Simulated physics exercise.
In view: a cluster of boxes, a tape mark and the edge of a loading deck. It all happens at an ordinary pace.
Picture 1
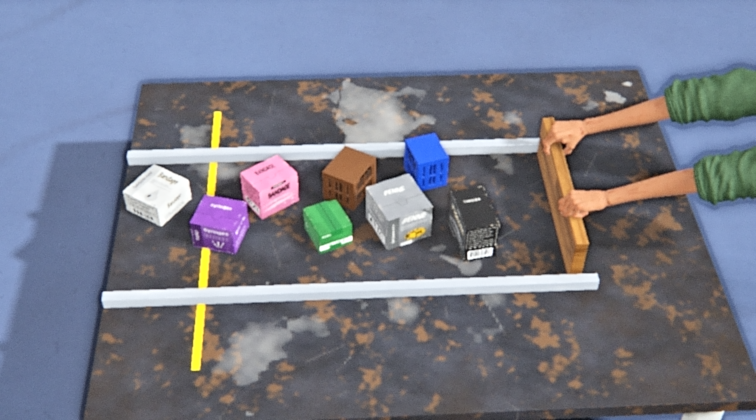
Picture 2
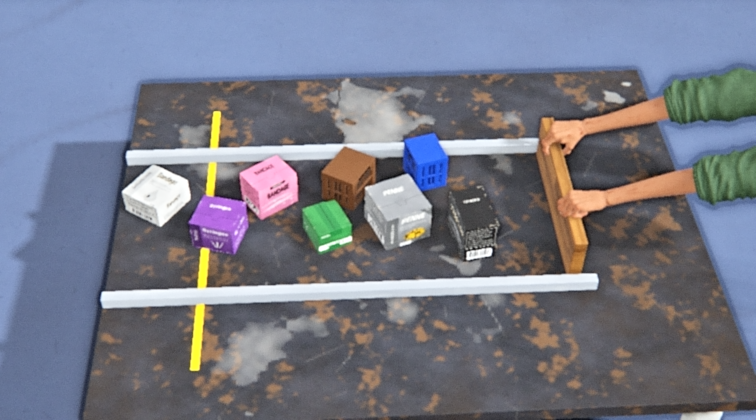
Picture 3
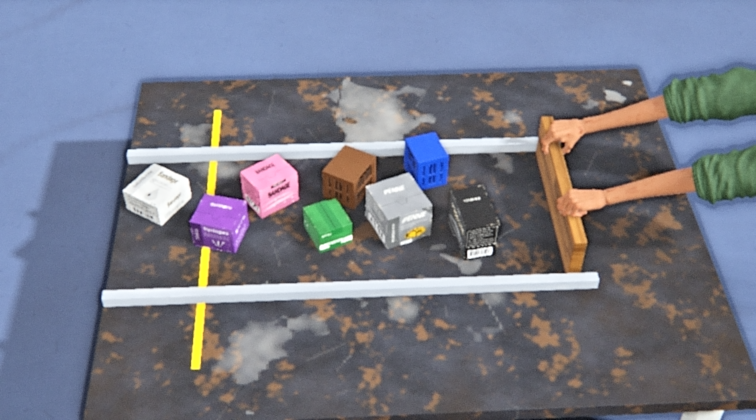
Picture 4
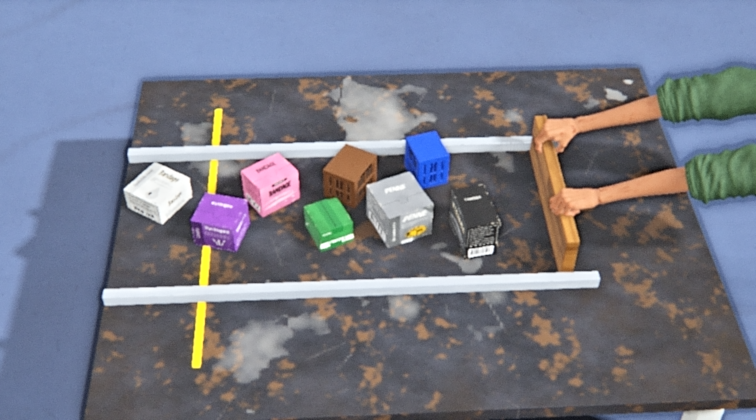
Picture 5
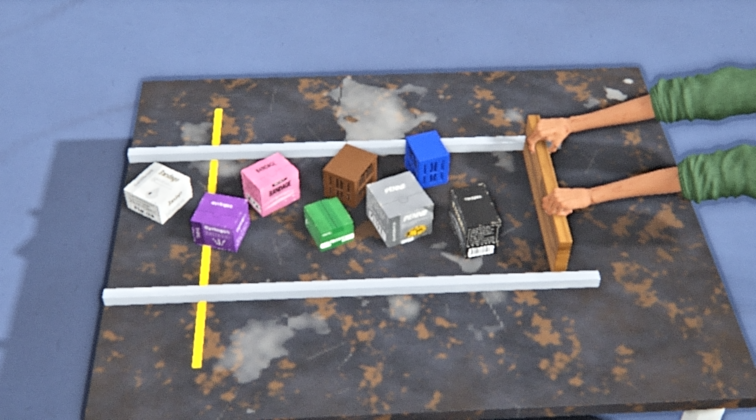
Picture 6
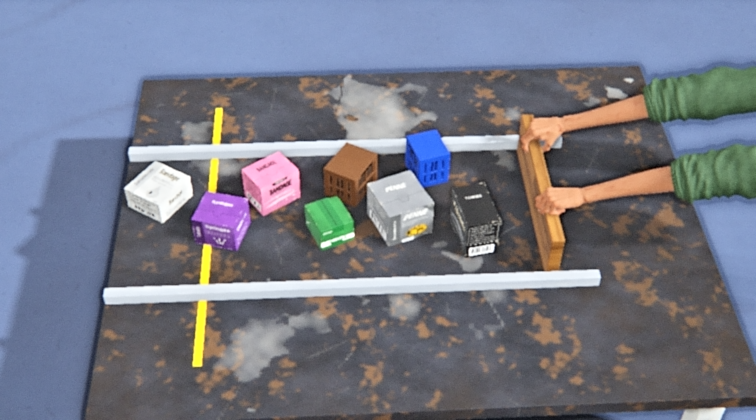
Two hands slide a wooden plank slightly left toward a cluster of still, colorful boxes.
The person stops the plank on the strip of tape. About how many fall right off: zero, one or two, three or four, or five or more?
The number that fall off is three or four.
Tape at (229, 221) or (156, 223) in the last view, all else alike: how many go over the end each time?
The counts: 2 and 6.
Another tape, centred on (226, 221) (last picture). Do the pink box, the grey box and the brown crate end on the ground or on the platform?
The pink box holds on, the grey box survives, the brown crate is kept.
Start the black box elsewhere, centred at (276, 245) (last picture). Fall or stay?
From there it is kept.
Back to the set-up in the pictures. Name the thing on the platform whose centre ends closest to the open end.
Foremost is the pink box.
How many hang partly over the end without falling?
That would be 1.
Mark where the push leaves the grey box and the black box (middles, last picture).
Near (147, 221) and (188, 229).
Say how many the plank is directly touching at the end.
The number is 2.
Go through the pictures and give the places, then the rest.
White box (158, 195); purple box (220, 224); pink box (270, 187); plank (561, 195); tape (208, 225), in the first picture.
Purple box (219, 224); green parcel (327, 226), in the second picture.
Pink box (270, 186); brown crate (349, 177), in the third picture.
White box (158, 193); grey box (399, 209), in the fourth picture.
Purple box (221, 222); black box (474, 221), in the fifth picture.
White box (159, 192); purple box (221, 221); pink box (271, 183); plank (539, 192); tape (209, 221), in the sixth picture.
Soon after, none off yet; white box at rest near (159, 192); purple box at rest near (221, 221); pink box at rest near (271, 183).
Then, none off yet; white box at rest near (158, 191); purple box moved about its own width near (179, 225); pink box moved about its own width near (230, 187).
At rest, the number that fall off is three or four; fallen, green parcel, purple box and white box.
